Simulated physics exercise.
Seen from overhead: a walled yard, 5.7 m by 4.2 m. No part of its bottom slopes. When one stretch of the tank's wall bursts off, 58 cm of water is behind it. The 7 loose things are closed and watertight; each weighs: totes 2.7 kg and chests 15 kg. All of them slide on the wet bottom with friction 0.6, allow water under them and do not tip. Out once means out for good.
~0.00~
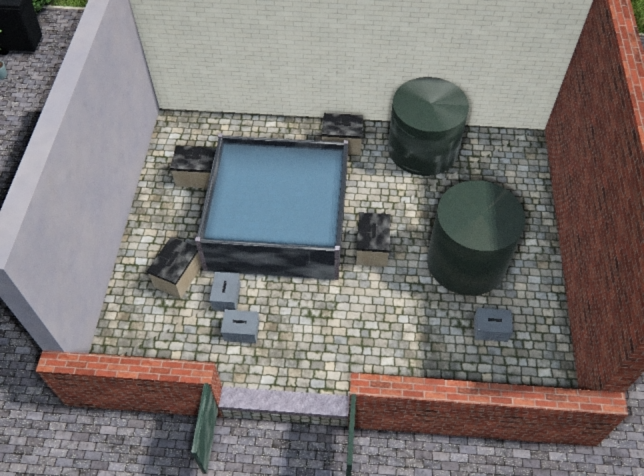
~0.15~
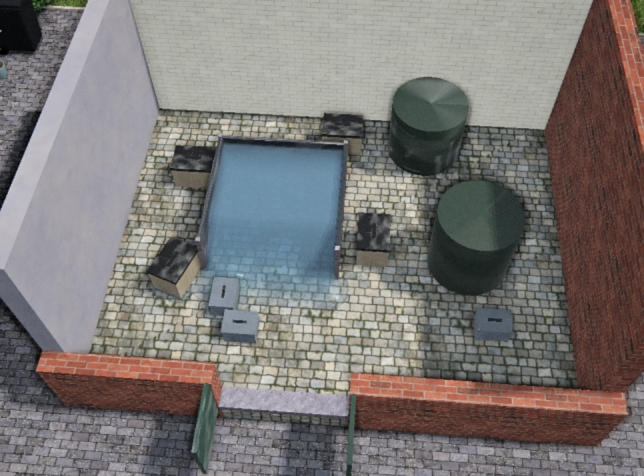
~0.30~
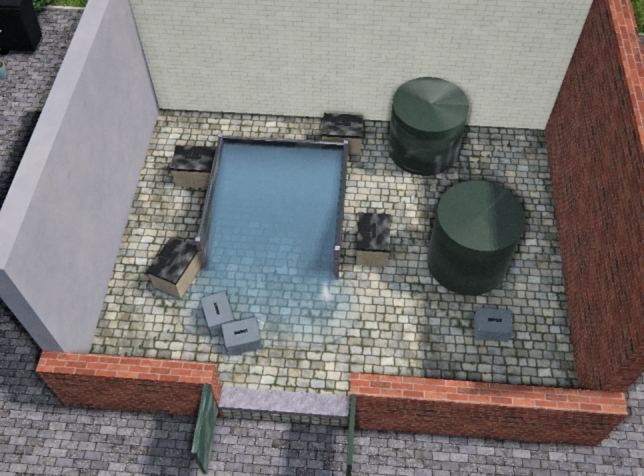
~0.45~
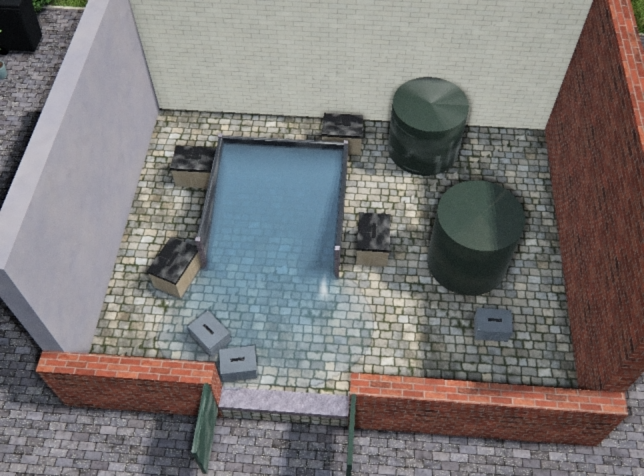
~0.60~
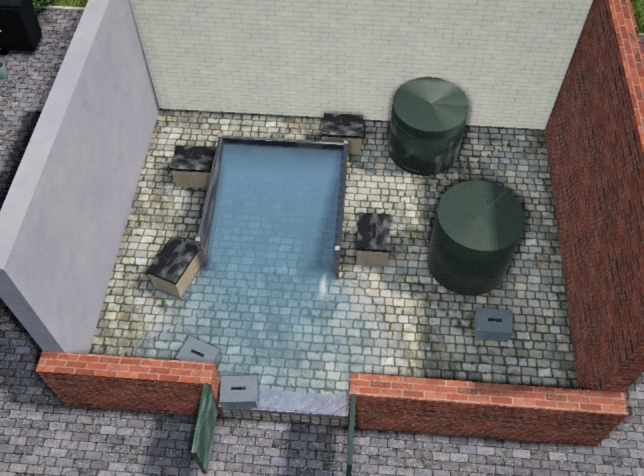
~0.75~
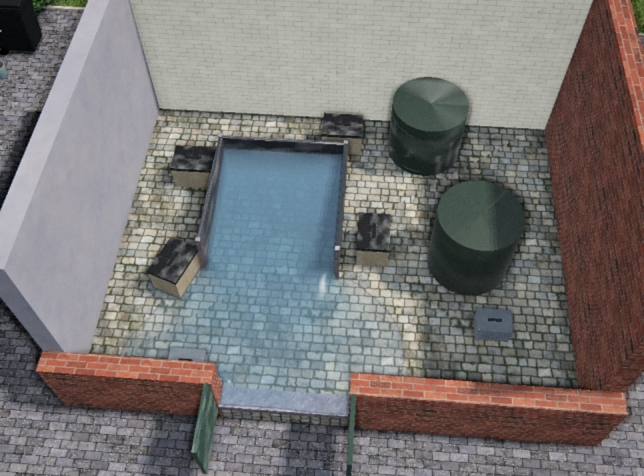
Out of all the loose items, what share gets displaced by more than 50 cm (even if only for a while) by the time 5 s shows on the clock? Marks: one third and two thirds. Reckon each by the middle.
It is a medium share, a third or more but below two thirds.
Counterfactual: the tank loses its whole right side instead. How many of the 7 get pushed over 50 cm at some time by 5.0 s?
The answer would then be 2.
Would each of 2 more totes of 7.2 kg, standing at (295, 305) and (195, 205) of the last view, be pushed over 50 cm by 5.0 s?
The first comes out beyond the limit, the second beyond the limit.
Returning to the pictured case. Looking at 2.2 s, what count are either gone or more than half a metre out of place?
The number by then is 2.
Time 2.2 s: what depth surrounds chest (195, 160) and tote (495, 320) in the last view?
First about 0 cm, second about 1 cm.
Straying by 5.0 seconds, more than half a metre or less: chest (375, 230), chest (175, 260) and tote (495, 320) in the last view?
Taking them in turn, the answers are smaller, smaller and greater.
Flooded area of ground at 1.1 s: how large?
Some 8.0 m2.
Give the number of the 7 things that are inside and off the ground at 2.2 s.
The count is 1.
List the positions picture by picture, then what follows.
In the first picture, a tote at (225, 287) rests on the ground; a chest at (173, 259) rests on the ground; 2.5 m2 under water; 0 of 7 have shifted.
In the second picture, a tote at (224, 292) rests on the ground, 7 cm from its start; a chest at (173, 259) rests on the ground; 3.3 m2 under water; 1 of 7 have shifted.
In the third picture, a tote at (217, 309), on the bottom, 32 cm from its start; a chest at (173, 259) rests on the ground; 4.3 m2 under water; 2 of 7 have shifted.
In the fourth picture, a tote at (209, 329) rests on the ground, 60 cm from its start; a chest at (173, 259), on the bottom; 5.6 m2 under water; 2 of 7 have shifted.
In the fifth picture, a tote at (198, 353) floats, 91 cm from its start; a chest at (173, 259), on the bottom; water covers 6.8 m2; 2 of 7 have shifted.
In the sixth picture, a tote at (186, 361) floats, 104 cm from its start; a chest at (173, 259), on the bottom; water covers 7.2 m2; 2 of 7 have shifted.
After 1.1 s 2 of 7 are over 50 cm from their spots; 1 afloat.
After 2.2 s 2 of 7 are over 50 cm from their spots; 1 afloat.
After 3.5 s 2 of 7 are over 50 cm from their spots; 1 afloat.
After 5.0 s 4 of 7 are over 50 cm from their spots, and 4 have been at some point; 2 afloat.
